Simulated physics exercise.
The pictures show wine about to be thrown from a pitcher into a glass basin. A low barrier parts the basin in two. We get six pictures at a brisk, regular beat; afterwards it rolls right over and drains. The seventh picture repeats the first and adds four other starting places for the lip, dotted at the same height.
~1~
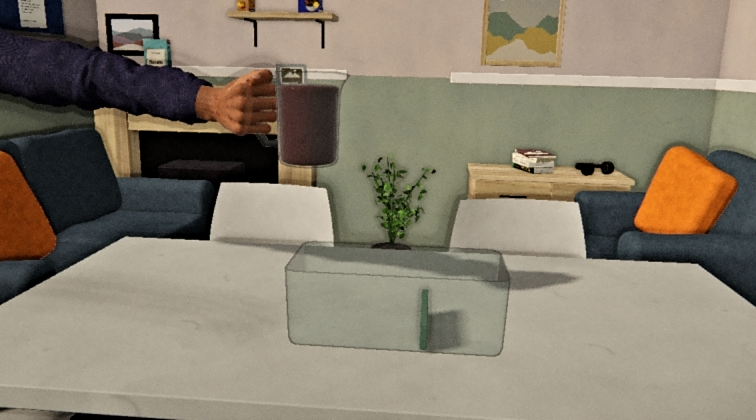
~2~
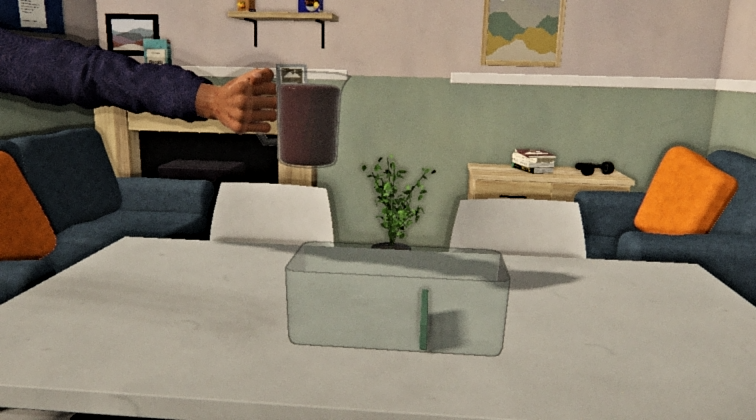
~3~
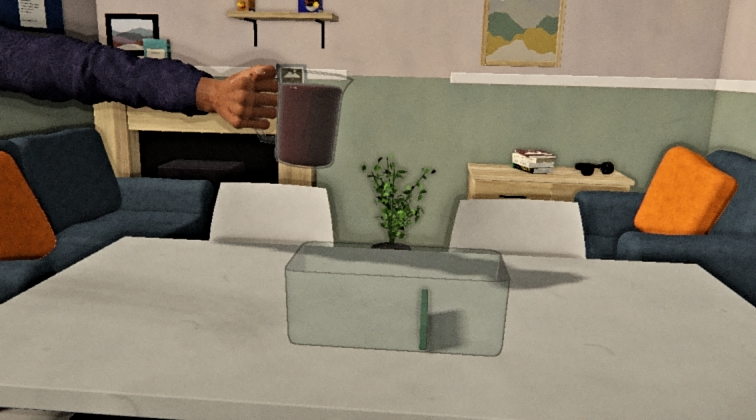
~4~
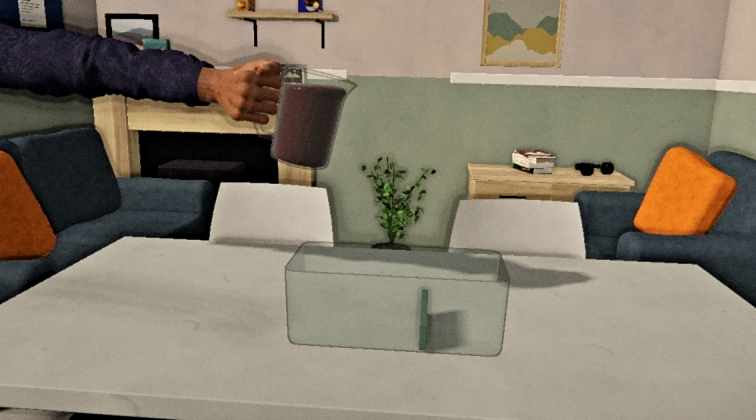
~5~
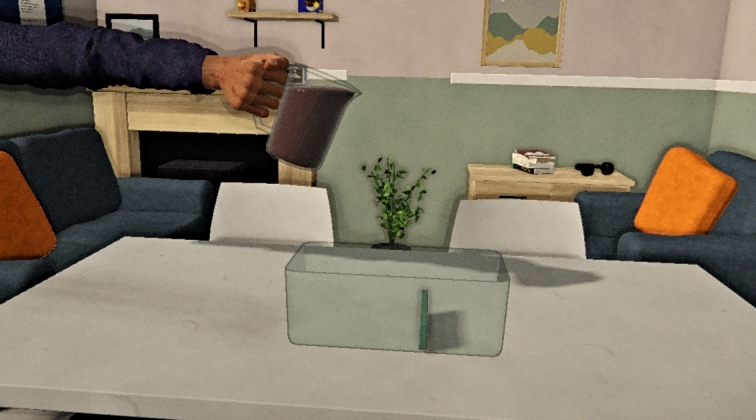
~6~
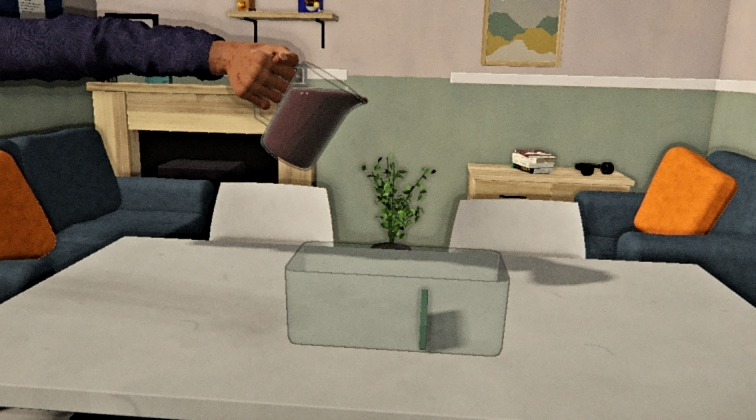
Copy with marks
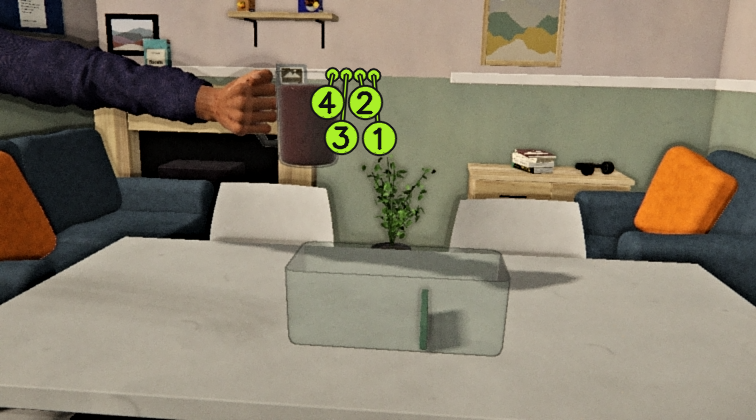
At first, a hand holds a glass pitcher of dark wine upright above a clear basin with a low green barrier inside, on a white table. The hand then tilts the pitcher gradually to the right, until the wine reaches its lip while the basin below stays empty.
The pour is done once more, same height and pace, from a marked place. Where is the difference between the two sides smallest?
2 works best here.
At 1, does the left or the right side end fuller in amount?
More ends on the right.
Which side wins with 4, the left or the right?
The left side.
In lime, 1 at (373, 75); 2 at (359, 75); 3 at (346, 75); 4 at (332, 74).
Choosing 1, about 19 % ends left of the wall and 78 % right of it; 3 % is lost outside.
Choosing 2, about 49 % ends left of the wall and 49 % right of it.
Choosing 3, about 83 % ends left of the wall and 11 % right of it; 6 % is lost outside.
Choosing 4, about 88 % ends left of the wall and 6 % right of it; 5 % is lost outside.
